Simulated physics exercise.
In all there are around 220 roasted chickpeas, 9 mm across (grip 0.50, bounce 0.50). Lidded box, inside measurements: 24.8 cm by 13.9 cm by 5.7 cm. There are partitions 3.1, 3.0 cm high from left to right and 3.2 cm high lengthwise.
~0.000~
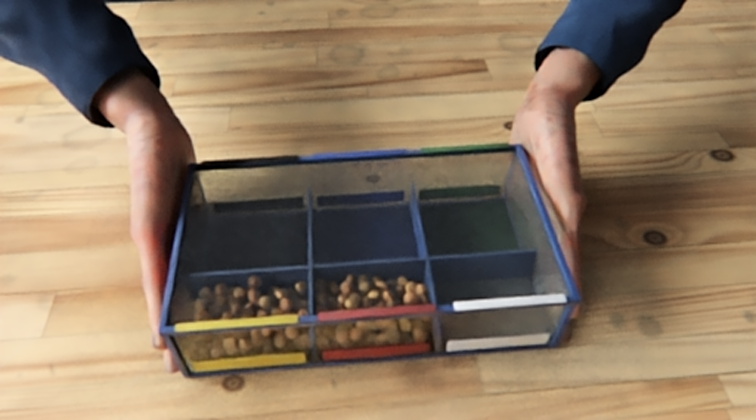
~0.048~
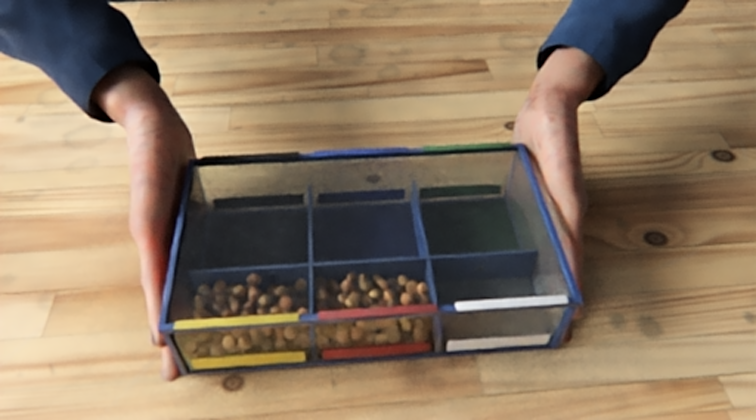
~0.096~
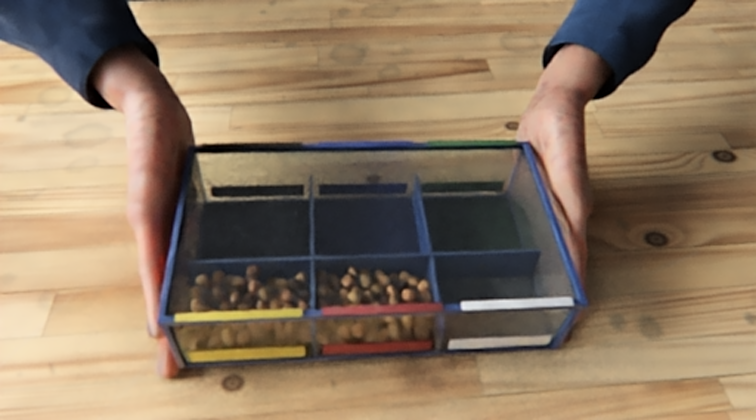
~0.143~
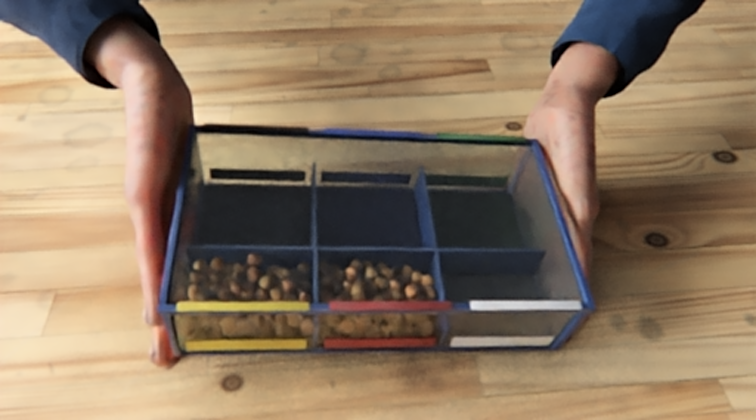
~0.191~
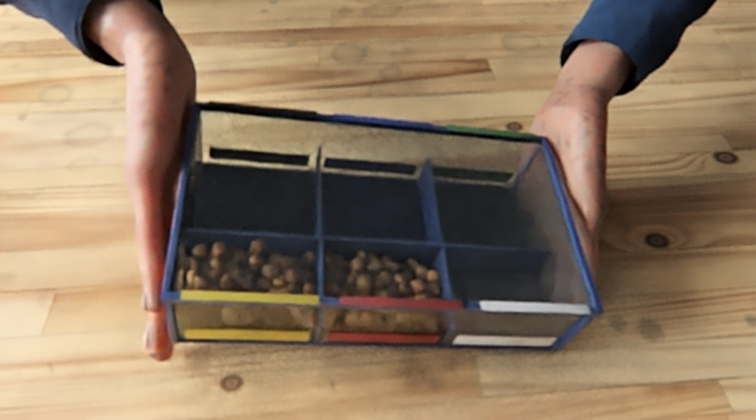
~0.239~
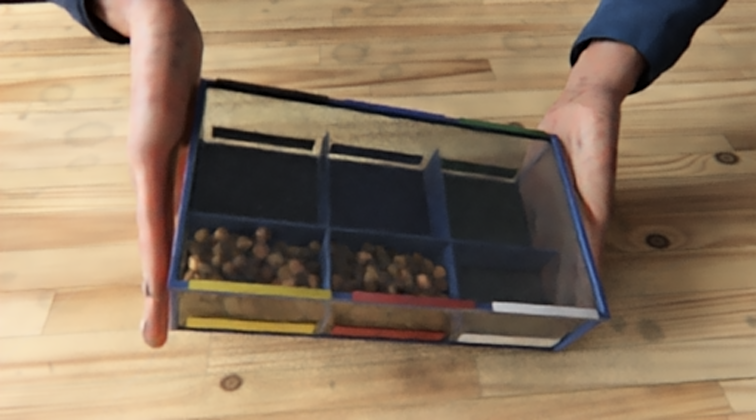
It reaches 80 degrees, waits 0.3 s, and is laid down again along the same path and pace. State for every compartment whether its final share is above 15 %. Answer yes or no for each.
Red: Yes, blue: No, green: No, yellow: Yes, white: Yes, black: No.
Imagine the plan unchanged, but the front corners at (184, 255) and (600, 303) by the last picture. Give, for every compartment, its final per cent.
Per cent at the finish: Red 30, blue 0, green 5, yellow 30, white 35, black 0.
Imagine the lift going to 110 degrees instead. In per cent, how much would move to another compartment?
Roughly 80 %.
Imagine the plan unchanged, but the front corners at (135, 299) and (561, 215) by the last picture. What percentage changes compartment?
About 40 per cent.
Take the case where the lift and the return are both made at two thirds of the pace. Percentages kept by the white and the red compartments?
Then the white compartment would hold 30 per cent and the red one 35 per cent.
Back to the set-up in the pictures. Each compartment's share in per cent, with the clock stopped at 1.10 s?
Shares - red: 50; blue: 0; green: 0; yellow: 30; white: 20; black: 0.
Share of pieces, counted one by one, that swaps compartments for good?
My estimate is some 35 per cent.
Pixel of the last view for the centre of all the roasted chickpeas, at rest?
(395, 323) or so.
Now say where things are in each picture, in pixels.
Box tilt 0 degrees, front corners at (167, 329) and (572, 298); red 50 %, yellow 50 %, in the first frame.
Box tilt 1 degrees, front corners at (166, 326) and (574, 299), in the second frame.
Box tilt 4 degrees, front corners at (166, 318) and (579, 301), lowest corner right front, in the third frame.
Box tilt 8 degrees, front corners at (167, 306) and (586, 305), lowest corner right front, in the fourth frame.
Box tilt 13 degrees, front corners at (170, 294) and (594, 309), lowest corner right front, in the fifth frame.
Box tilt 18 degrees, front corners at (177, 282) and (602, 314), lowest corner right front; red 50 %, yellow 50 %. The box's pace is about 100 degrees a second, in the sixth frame.
Then, at 1.10 s, tilt 80 degrees; red 50 %, yellow 30 %, white 20 %.
Then, at 1.67 s, tilt 42 degrees; red 45 %, yellow 30 %, white 30 %.
After 2.30 s, tilt 0 degrees; red 45 %, yellow 30 %, white 30 %.
At rest (2.8 s), red 45 %, blue 0 %, green 0 %, yellow 30 %, white 30 %, black 0 %.
